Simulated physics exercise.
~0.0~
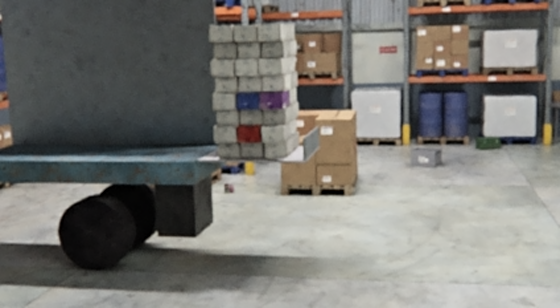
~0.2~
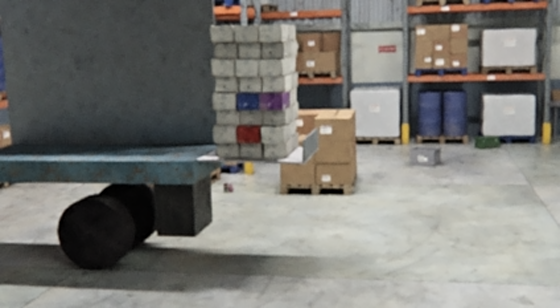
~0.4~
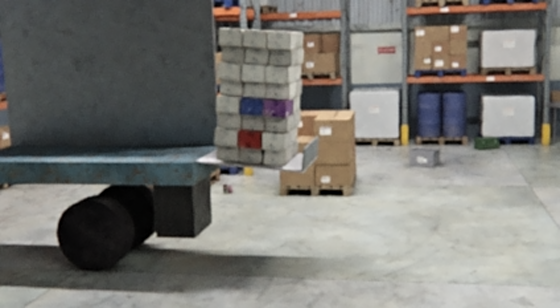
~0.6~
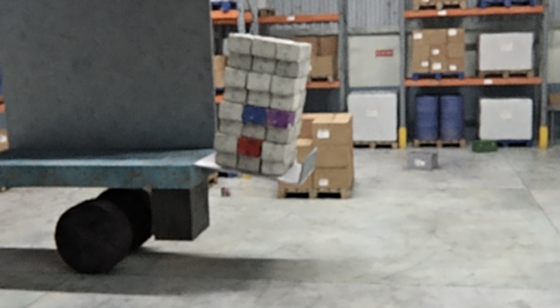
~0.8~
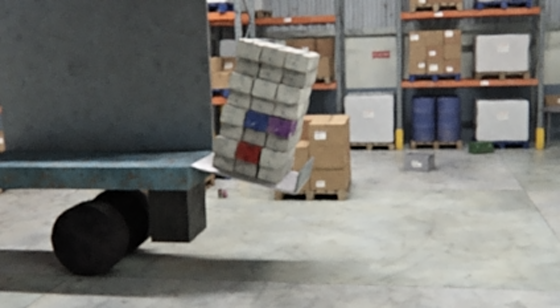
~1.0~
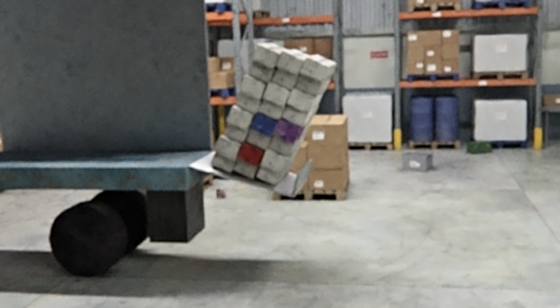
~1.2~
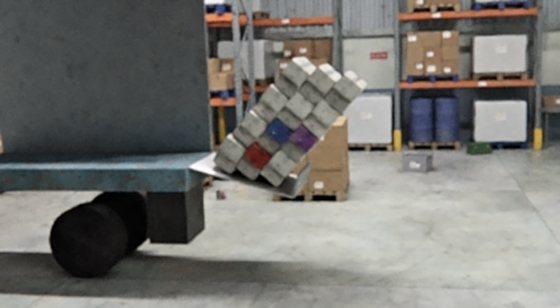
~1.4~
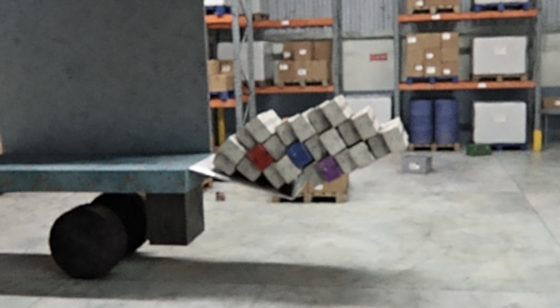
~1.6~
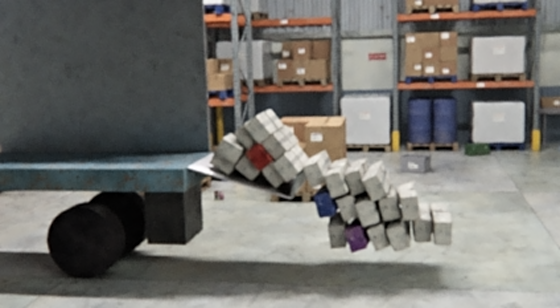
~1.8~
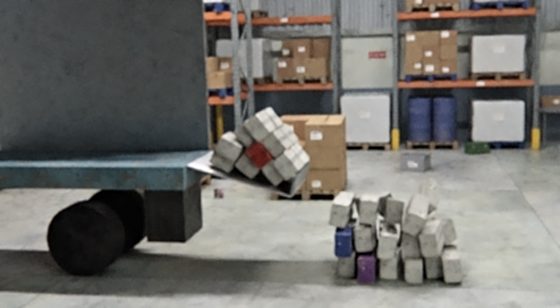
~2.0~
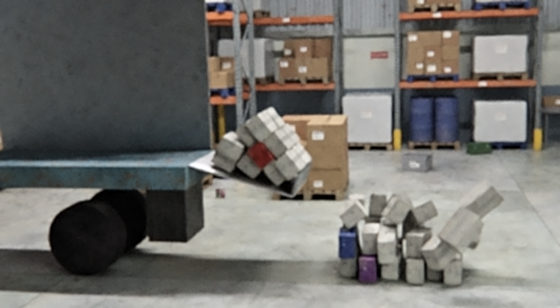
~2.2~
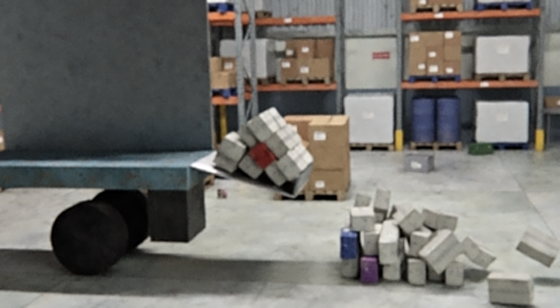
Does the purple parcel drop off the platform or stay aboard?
The purple parcel drops off the platform and ends up on the floor in the heap of fallen parcels.
